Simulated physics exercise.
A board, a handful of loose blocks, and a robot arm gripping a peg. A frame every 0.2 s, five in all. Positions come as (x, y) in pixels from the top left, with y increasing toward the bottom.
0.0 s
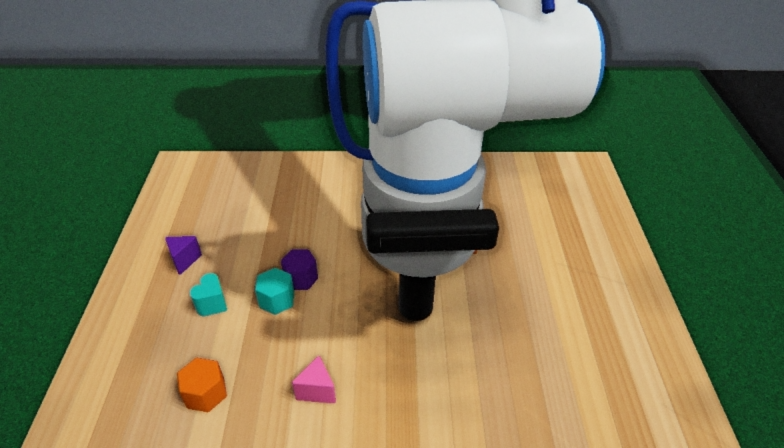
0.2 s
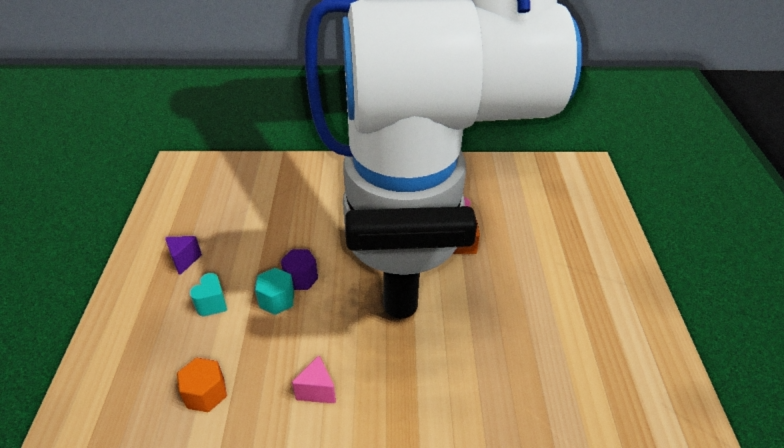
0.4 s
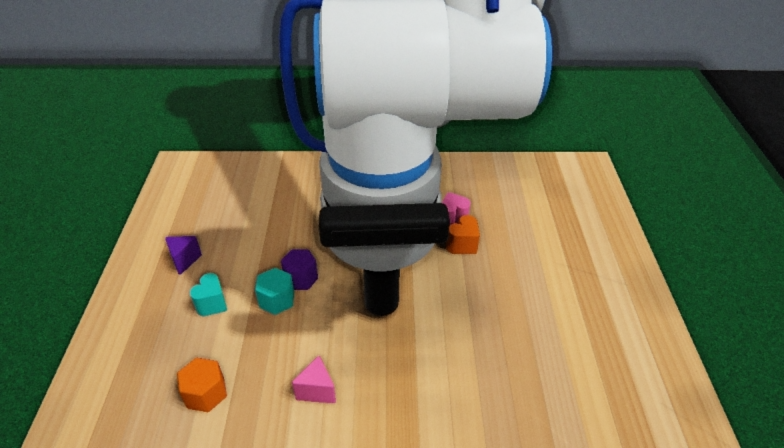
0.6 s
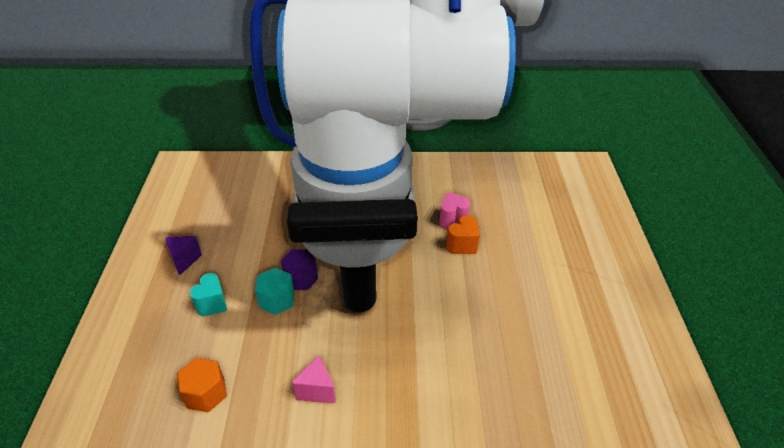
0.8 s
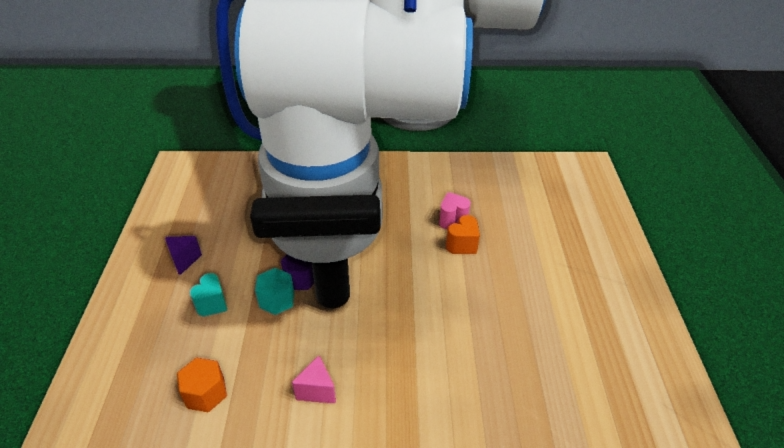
A white robot arm holding a black peg slides steadily left across a wooden board, uncovering pink and orange heart-shaped blocks behind it and partly covering a purple hexagonal block, while the scattered colored blocks stay still.
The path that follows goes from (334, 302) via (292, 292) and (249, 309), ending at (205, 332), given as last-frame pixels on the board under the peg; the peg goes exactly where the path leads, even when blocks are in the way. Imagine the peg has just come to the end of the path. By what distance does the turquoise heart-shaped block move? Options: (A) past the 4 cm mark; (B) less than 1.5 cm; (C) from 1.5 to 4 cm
I choose C.
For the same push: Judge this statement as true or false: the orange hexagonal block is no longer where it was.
It is false.
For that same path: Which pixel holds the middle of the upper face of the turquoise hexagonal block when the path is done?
Close to (159, 318).
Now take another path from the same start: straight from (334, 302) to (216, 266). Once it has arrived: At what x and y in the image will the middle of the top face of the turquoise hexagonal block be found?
Close to (239, 286).
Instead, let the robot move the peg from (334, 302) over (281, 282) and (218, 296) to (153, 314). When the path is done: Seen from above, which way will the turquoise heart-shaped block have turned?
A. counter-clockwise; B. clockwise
A - counter-clockwise.
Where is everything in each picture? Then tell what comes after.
In the first frame, peg tip at (416, 308); block tops, orange hexagonal block at (198, 375); turquoise heart-shaped block at (207, 286); turquoise hexagonal block at (273, 281); purple hexagonal block at (298, 260).
In the second frame, peg at (401, 305); blocks unchanged.
In the third frame, peg at (382, 303); blocks unchanged.
In the fourth frame, peg at (359, 299); blocks unchanged.
In the fifth frame, peg at (333, 295); orange hexagonal block at (198, 375); turquoise heart-shaped block at (207, 286); turquoise hexagonal block at (273, 281); purple hexagonal block partly hidden.
On the path given first. One third of the way, peg at (289, 286); turquoise hexagonal block at (253, 284), turned 25° anticlockwise; purple hexagonal block at (284, 250), turned 50° clockwise.
Two thirds of the way, peg at (246, 303); turquoise heart-shaped block at (184, 289), turned 60° clockwise; turquoise hexagonal block at (207, 301), turned 20° anticlockwise; purple hexagonal block at (284, 250), turned 50° clockwise.
At the end, peg at (202, 325); orange hexagonal block in place; turquoise heart-shaped block at (174, 288), turned 80° clockwise; turquoise hexagonal block at (159, 318); purple hexagonal block at (284, 250), turned 50° clockwise.
